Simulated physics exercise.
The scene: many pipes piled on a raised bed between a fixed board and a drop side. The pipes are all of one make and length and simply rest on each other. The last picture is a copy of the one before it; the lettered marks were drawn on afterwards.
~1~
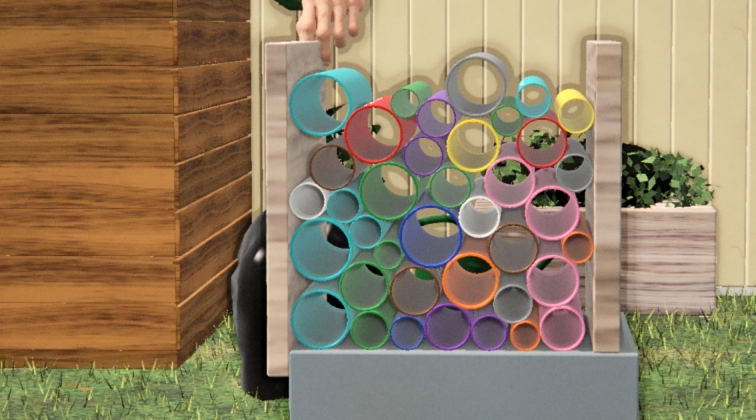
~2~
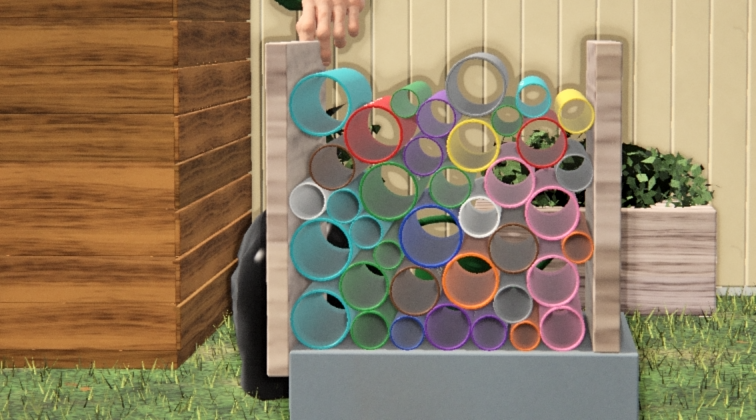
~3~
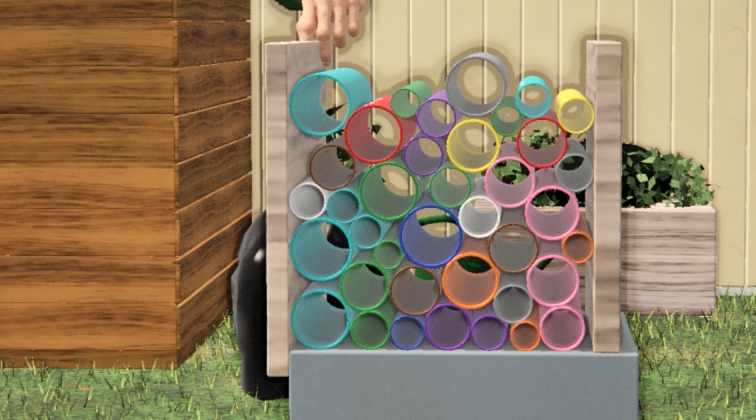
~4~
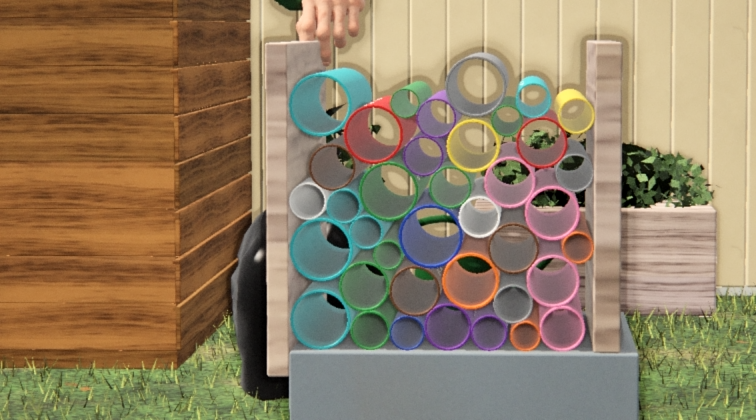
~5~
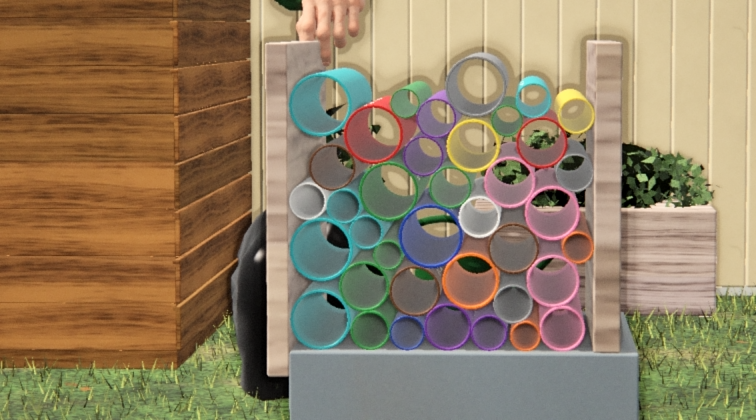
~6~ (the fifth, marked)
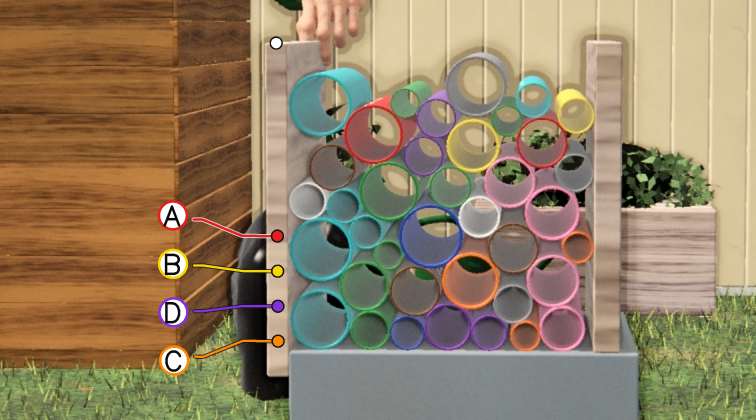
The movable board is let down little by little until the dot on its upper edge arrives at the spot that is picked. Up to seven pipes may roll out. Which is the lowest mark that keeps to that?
At most to B.
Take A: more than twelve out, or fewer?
At A, fewer than twelve.
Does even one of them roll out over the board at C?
At C: Yes.
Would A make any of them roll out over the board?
At A: Yes.
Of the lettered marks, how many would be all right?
The number is two.
On the marked copy, A at (277, 236); B at (277, 271); C at (278, 341); D at (278, 306); the white dot at (276, 43).
Taking B. A third of the way, top of the board (289, 141).
Two thirds of the way, top of the board (290, 251).
When it is over, top of the board (290, 270), five out over the board.
As for the rest, A five out over the board; C more than seven out over the board; D more than seven out over the board.
